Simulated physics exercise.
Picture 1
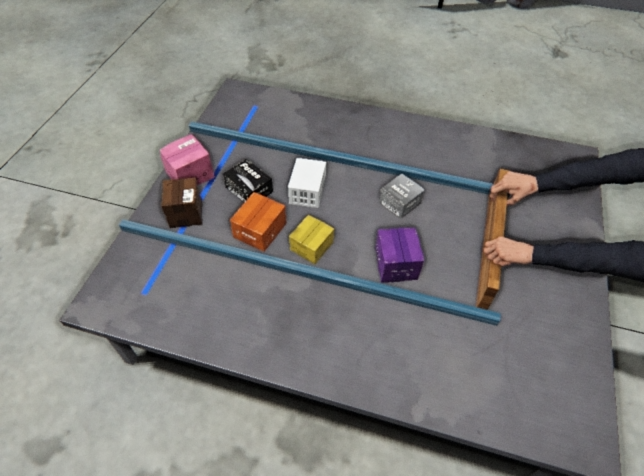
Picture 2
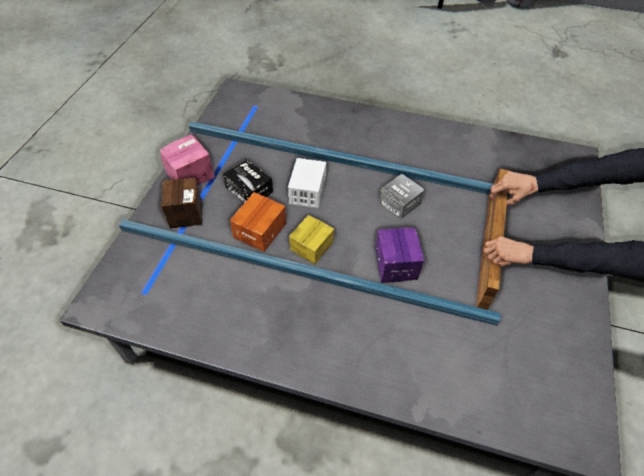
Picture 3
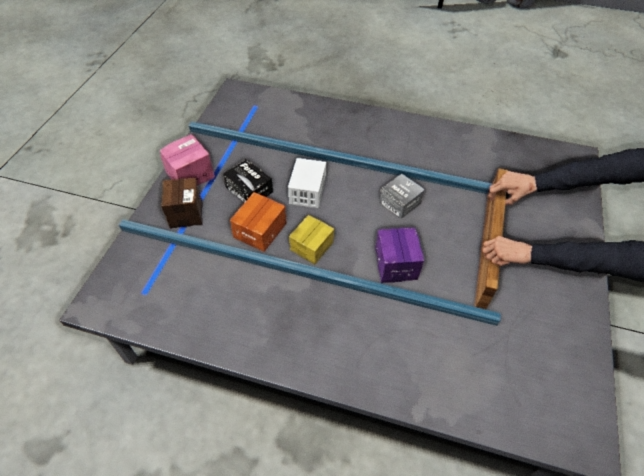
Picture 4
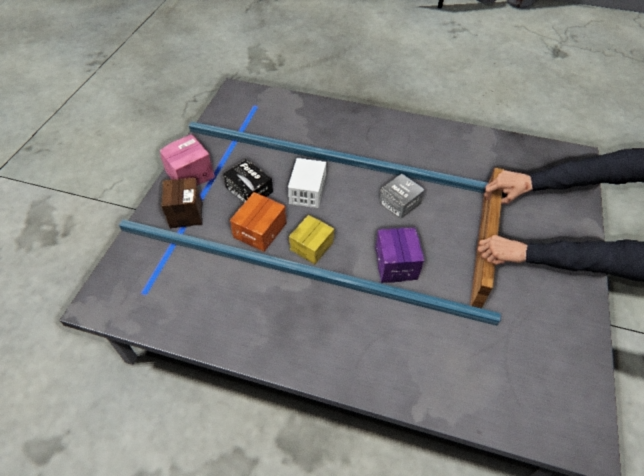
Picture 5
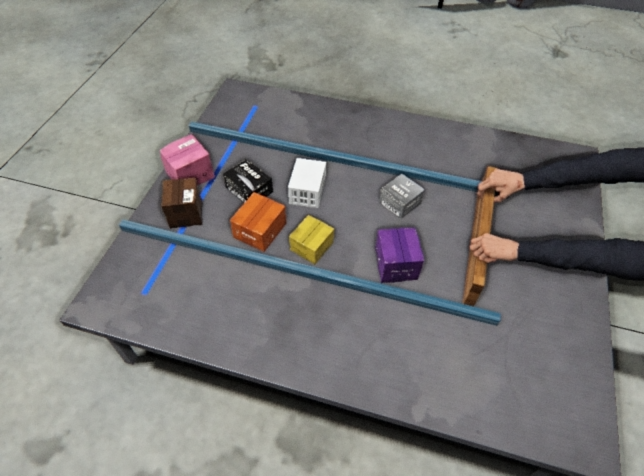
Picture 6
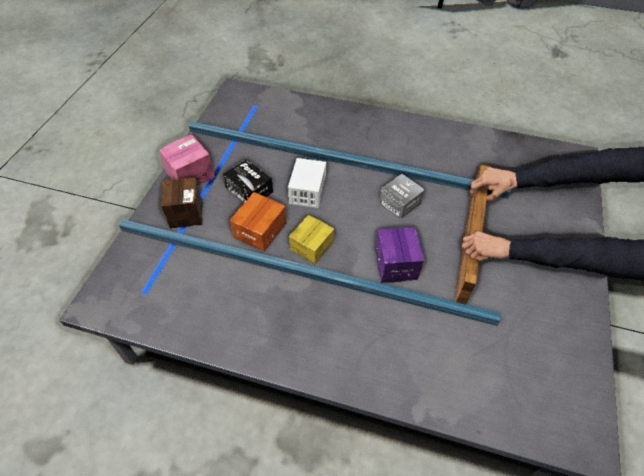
On a grey table, two hands slide a wooden plank slightly left toward still boxes.
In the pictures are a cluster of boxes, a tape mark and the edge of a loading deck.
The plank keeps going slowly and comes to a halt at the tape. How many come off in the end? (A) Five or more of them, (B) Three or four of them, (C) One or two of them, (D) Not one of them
The answer is B.
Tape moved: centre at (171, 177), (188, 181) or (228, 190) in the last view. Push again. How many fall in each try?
First 8, then 6, then 4.
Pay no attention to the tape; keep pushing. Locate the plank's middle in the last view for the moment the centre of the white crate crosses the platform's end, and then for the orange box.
First one: Around (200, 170). Other one: Around (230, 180).
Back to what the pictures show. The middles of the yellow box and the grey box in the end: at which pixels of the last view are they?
For the yellow box it's (141, 202), and for the grey box it's (204, 159).
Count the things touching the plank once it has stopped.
2 in contact.
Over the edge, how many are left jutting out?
2.
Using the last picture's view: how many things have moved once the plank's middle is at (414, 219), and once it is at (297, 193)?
2 and 8.
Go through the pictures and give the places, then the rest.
The first picture shows pink box (187, 163); brown parcel (183, 203); black box (248, 183); plank (493, 237); tape (209, 186).
The second picture shows brown parcel (183, 203); yellow box (312, 240).
The third picture shows black box (248, 183); purple box (398, 255).
The fourth picture shows pink box (187, 164); white crate (308, 183).
The fifth picture shows brown parcel (183, 203); orange box (259, 222).
The sixth picture shows pink box (187, 164); brown parcel (183, 203); black box (248, 183); plank (473, 232); tape (209, 186).
Soon after, none off yet; pink box at rest near (187, 164); brown parcel at rest near (183, 203); black box at rest near (248, 183).
In the end, the number that fall off is three or four; gone, orange box, black box, brown parcel and pink box.
